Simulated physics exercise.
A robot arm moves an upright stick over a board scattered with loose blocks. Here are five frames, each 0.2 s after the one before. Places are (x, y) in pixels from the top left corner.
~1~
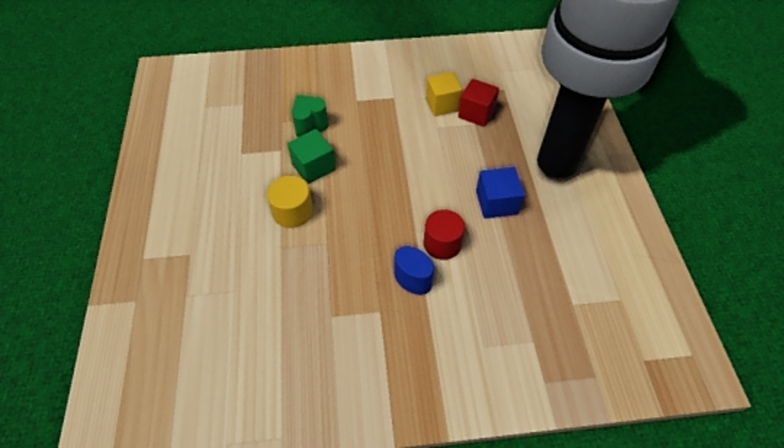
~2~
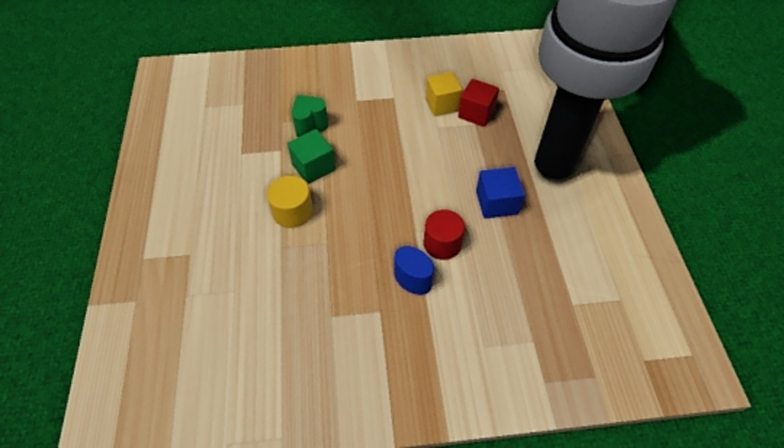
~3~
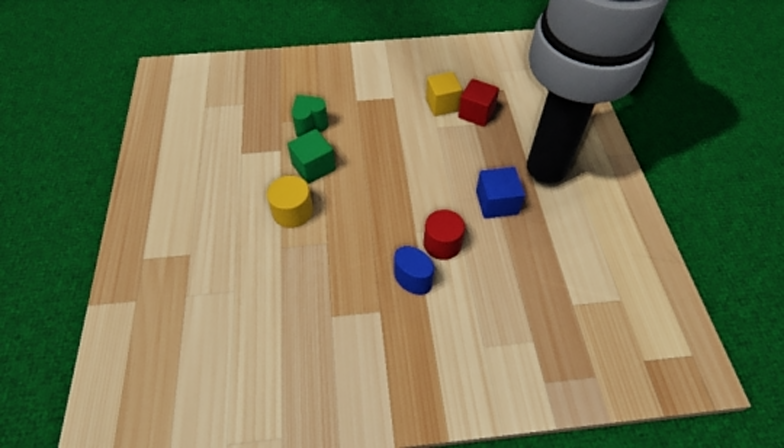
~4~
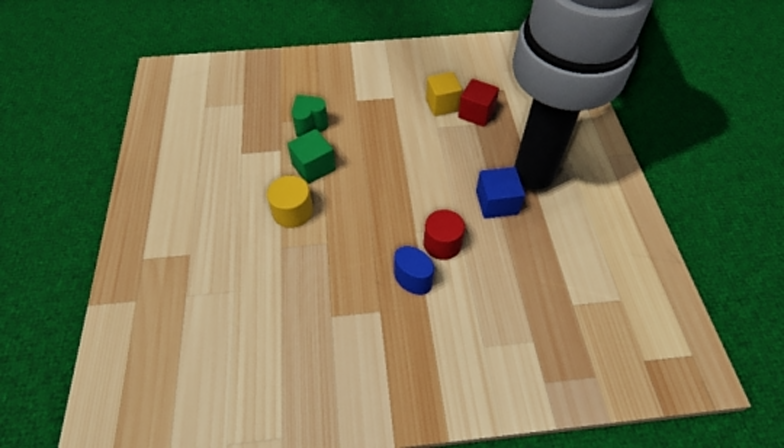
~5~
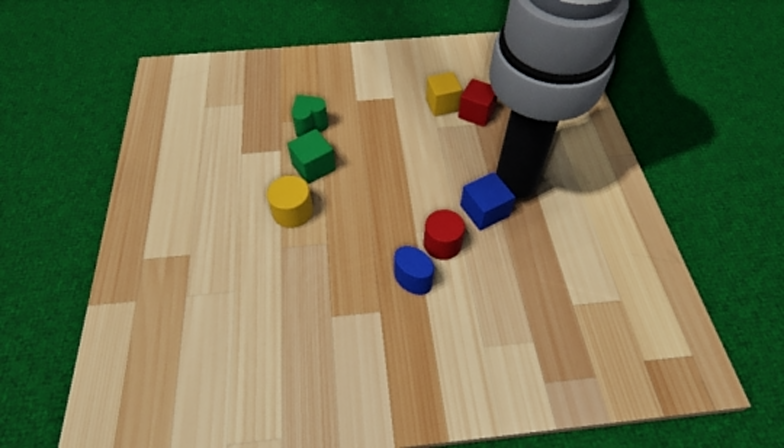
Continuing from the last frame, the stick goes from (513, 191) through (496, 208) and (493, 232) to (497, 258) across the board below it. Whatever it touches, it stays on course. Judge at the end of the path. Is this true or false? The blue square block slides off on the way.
My answer: True.
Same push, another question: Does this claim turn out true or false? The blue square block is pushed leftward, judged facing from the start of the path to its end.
Answer: False.
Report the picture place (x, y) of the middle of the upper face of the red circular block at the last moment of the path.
It will likely be found at (418, 239).
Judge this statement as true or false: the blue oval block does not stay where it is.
That claim is true.
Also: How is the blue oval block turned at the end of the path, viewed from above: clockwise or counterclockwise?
Looking down on the board, it turns counter-clockwise.
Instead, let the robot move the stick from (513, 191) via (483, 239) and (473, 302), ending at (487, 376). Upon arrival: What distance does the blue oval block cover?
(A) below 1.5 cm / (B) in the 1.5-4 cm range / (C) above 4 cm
Option B.
What follows on the original path. Halfway along, stick (494, 212); red circular block (429, 236); blue square block (465, 221).
At the end, stick (499, 251); blue oval block (405, 268), turned 30° anticlockwise; red circular block (418, 239); blue square block (458, 234), turned 30° clockwise.
